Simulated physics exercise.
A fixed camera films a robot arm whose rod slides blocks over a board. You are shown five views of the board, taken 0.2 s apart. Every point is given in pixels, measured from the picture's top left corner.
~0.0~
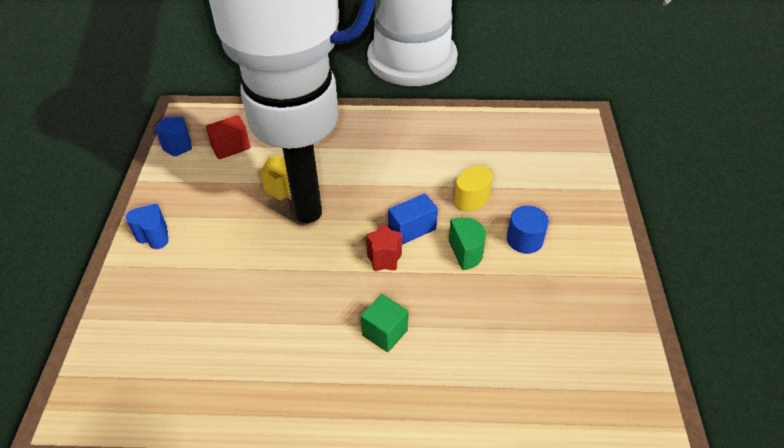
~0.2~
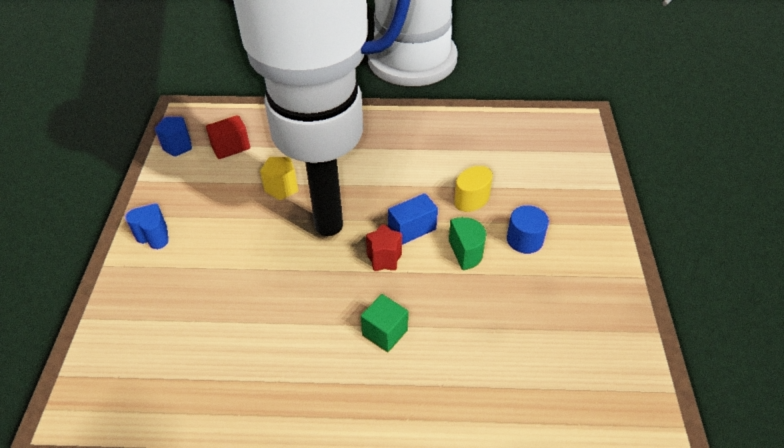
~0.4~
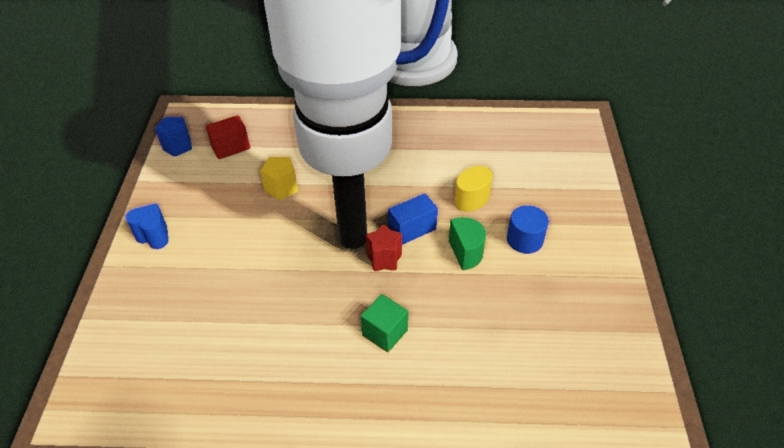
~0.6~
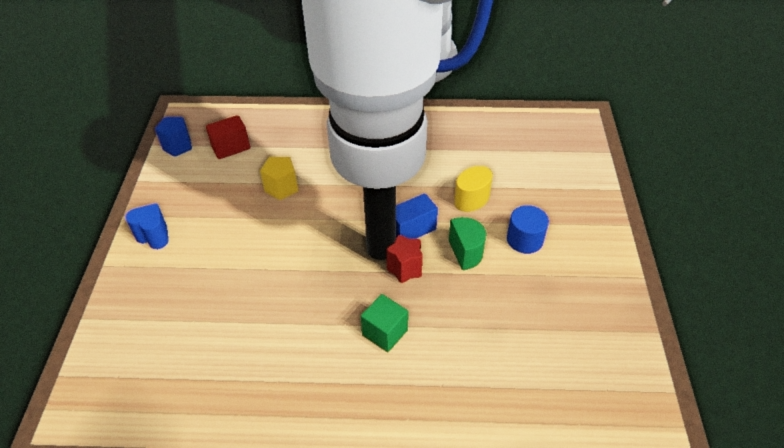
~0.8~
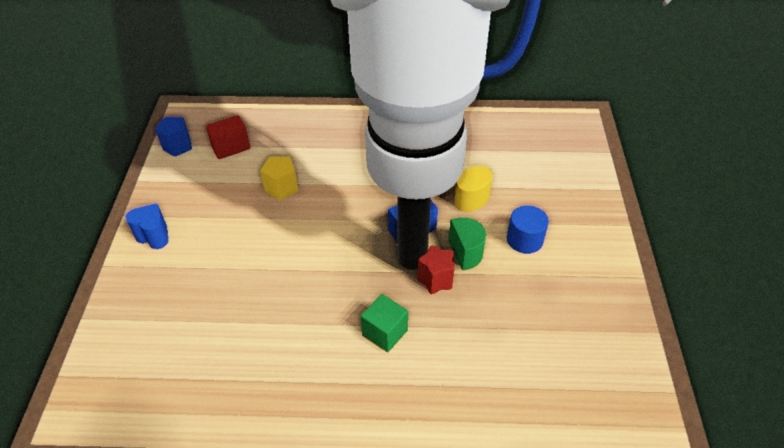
A white robot arm with a black rod moved right across a wooden board of colored blocks, reached the red star block, and pushed it a short way right and slightly toward the viewer.
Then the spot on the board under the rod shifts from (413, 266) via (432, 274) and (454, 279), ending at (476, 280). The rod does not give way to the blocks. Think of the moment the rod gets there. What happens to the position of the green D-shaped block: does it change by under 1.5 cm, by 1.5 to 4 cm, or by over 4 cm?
The best fit is under 1.5 cm.
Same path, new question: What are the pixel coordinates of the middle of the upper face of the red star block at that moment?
I'd say the red star block ends with its top centre at (492, 283).
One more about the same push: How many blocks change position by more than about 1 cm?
The number will come to 1.
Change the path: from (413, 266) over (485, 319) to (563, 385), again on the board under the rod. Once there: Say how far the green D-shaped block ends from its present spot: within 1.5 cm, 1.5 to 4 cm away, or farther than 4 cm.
It moves less than 1.5 cm.
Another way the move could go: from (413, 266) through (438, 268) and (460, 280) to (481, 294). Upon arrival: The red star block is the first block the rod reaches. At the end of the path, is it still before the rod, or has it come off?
Before the rod.
The first path, step by step. Halfway along, rod (445, 269); red star block (470, 273).
At the end, rod (477, 273); blue rectangular block not moved; red star block (492, 283), turned 35° clockwise; green D-shaped block (476, 230), turned 30° anticlockwise.
